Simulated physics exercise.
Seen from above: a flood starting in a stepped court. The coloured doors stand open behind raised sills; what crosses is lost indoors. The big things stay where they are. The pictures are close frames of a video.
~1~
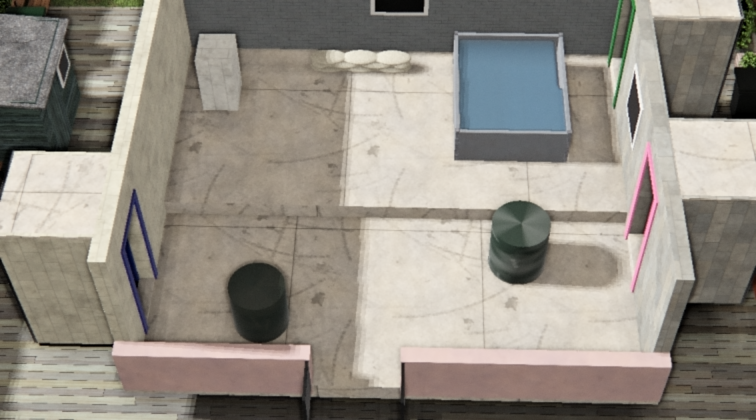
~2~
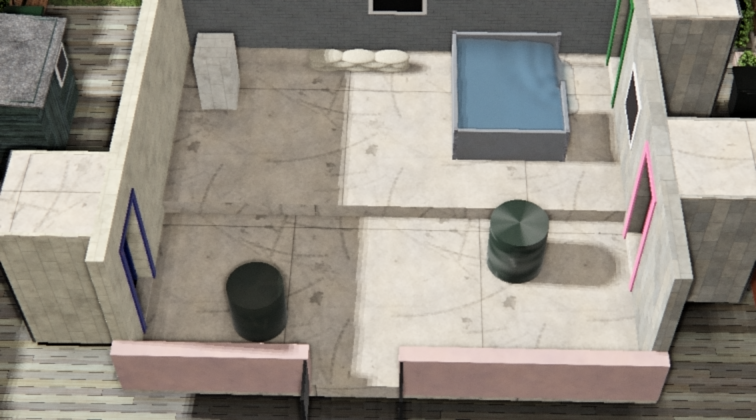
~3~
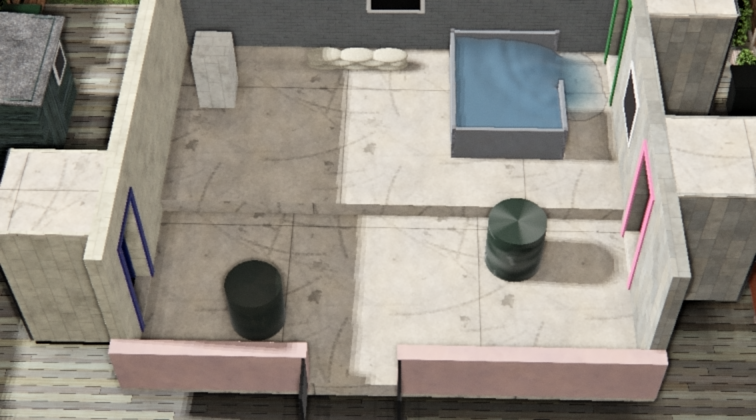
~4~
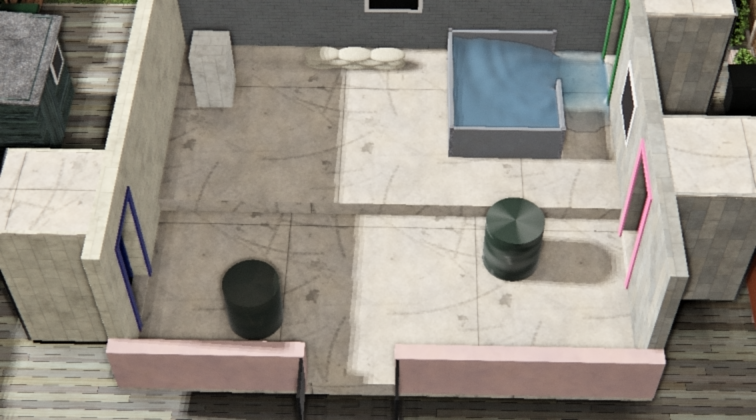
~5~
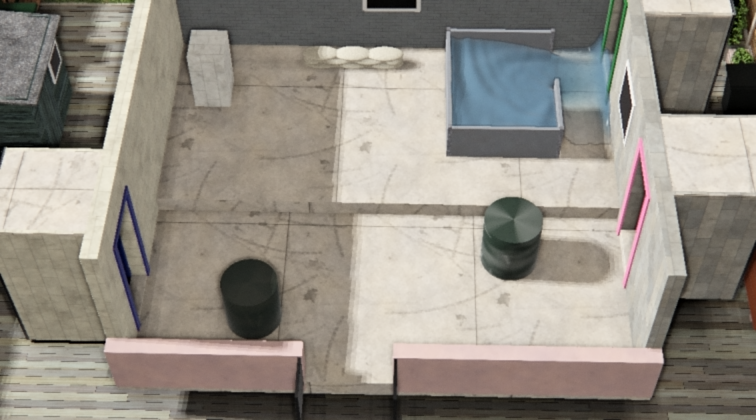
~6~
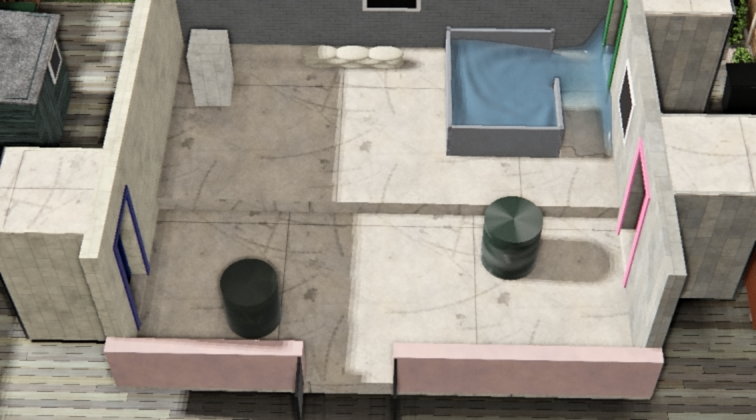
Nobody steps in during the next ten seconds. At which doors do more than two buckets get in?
The green door takes more than that; the blue door stays under that; the pink door stays under that.
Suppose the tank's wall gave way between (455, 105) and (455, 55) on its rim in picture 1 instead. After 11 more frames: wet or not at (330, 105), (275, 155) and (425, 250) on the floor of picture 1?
One after the other: Covered, under water, free of water.
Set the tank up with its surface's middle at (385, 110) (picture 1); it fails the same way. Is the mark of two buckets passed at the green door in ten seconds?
Then: Green takes more.
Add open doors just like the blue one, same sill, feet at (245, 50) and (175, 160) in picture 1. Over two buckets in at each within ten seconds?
As listed: Stays under, holds.
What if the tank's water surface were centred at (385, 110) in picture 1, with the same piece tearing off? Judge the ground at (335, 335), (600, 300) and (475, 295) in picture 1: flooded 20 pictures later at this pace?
In turn: Clear, wet, no water.
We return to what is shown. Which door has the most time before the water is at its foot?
It is the one in blue.
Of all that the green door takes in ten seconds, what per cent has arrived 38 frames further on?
Near 100 in a hundred.
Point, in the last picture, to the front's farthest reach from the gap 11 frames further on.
At about (622, 312).
A moment on, water covers 10 % of the floor; the green door far over two buckets in, the blue door not reached, the pink door not reached.
Next, water covers 20 % of the floor; the green door far over two buckets in, the blue door not reached, the pink door wet at the sill, nothing in.
Then, water covers 30 % of the floor; the green door far over two buckets in, the blue door not reached, the pink door wet at the sill, nothing in.
Later, water covers 55 % of the floor; the green door far over two buckets in, the blue door not reached, the pink door wet at the sill, nothing in.
In the end, water covers 75 % of the floor; the green door far over two buckets in, the blue door wet at the sill, nothing in, the pink door wet at the sill, nothing in.
